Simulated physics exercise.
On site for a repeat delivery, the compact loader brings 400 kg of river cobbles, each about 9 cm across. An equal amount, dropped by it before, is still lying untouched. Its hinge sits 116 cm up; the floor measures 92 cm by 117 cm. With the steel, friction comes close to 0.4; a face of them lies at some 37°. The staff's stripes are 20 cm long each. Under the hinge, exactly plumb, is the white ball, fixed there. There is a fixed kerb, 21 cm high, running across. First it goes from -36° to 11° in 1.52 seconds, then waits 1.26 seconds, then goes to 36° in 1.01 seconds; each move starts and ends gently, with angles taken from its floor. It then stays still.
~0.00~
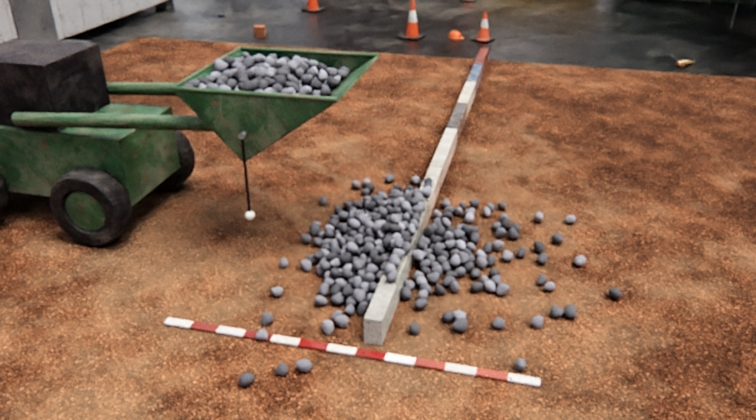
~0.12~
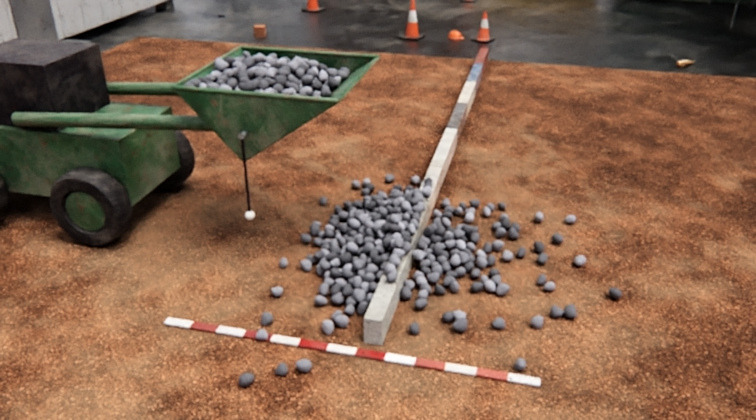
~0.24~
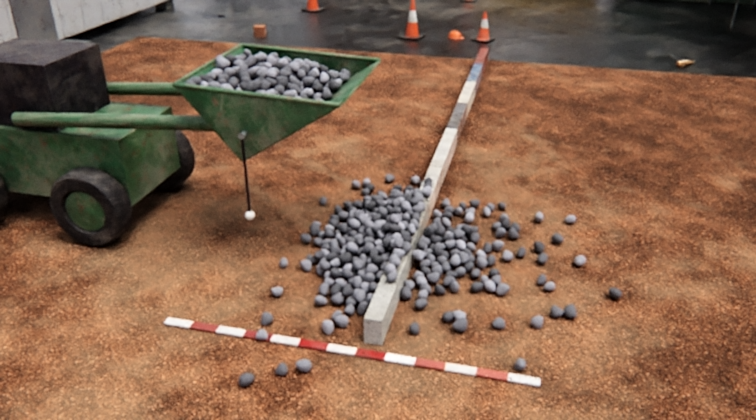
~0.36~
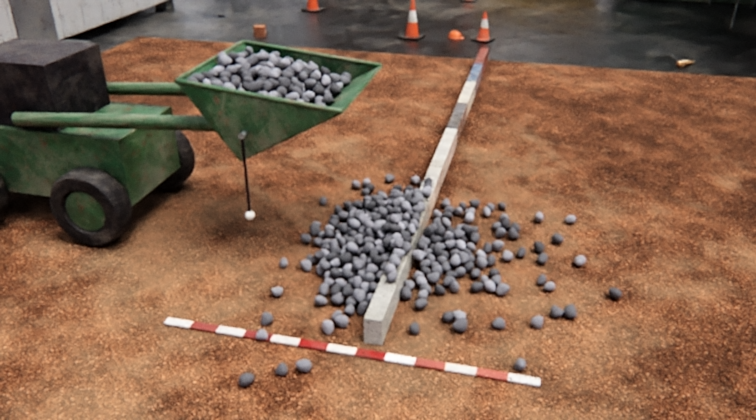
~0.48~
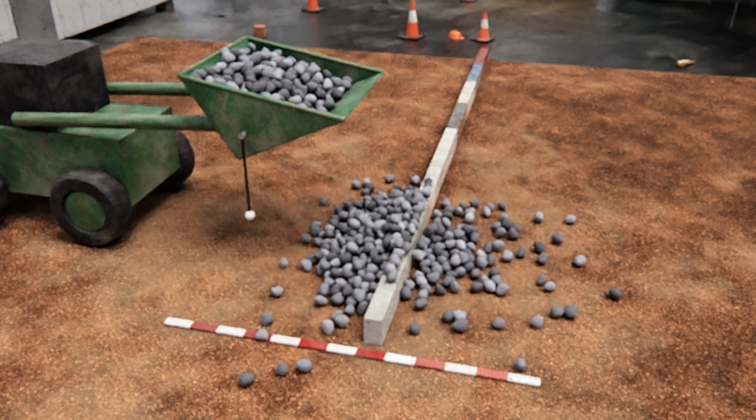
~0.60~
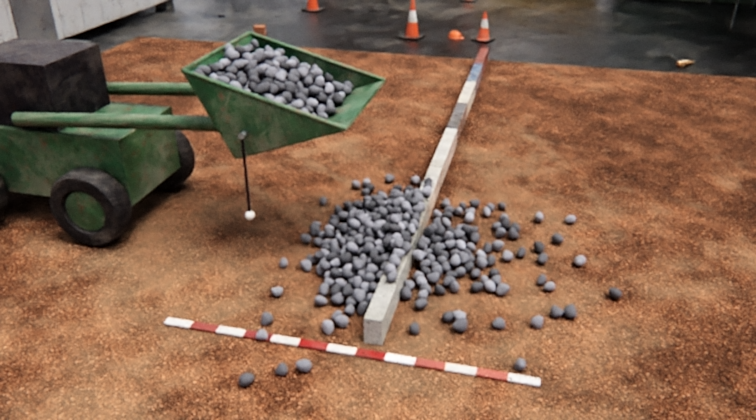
On a patch of brown ground, a green loader holds a bucket of grey stones beside a kerb straddled by a pile of similar stones; the bucket slowly tilts forward, its right-hand lip lowering slightly while the pile stays still.
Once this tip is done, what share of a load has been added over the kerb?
About 15 per cent.
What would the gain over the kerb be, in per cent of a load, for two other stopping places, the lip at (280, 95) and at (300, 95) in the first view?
Some 0 percent, and then 0 percent.
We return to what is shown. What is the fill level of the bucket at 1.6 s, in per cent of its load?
Close to 100 per cent of the load.
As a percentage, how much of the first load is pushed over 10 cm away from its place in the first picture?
I'd say roughly 5 per cent of them.
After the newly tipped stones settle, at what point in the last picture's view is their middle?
I'd put their centre close to (364, 228).
After 1.1 s the floor is at 4°; in per cent of one load, 100 in the bucket, 74 on this side of the kerb, 26 over the kerb; the foremost stones are at (568, 273).
After 1.6 s the floor is at 11°; in per cent of one load, 98 in the bucket, 75 on this side of the kerb, 26 over the kerb; the foremost stones are at (568, 273).
After 4.2 s the floor is at 36°; in per cent of one load, 0 in the bucket, 160 on this side of the kerb, 40 over the kerb; the foremost stones are at (569, 271).
After 6.9 s the floor is at 36°; in per cent of one load, 0 in the bucket, 159 on this side of the kerb, 41 over the kerb; the foremost stones are at (569, 271). Net gain over the kerb, 15.
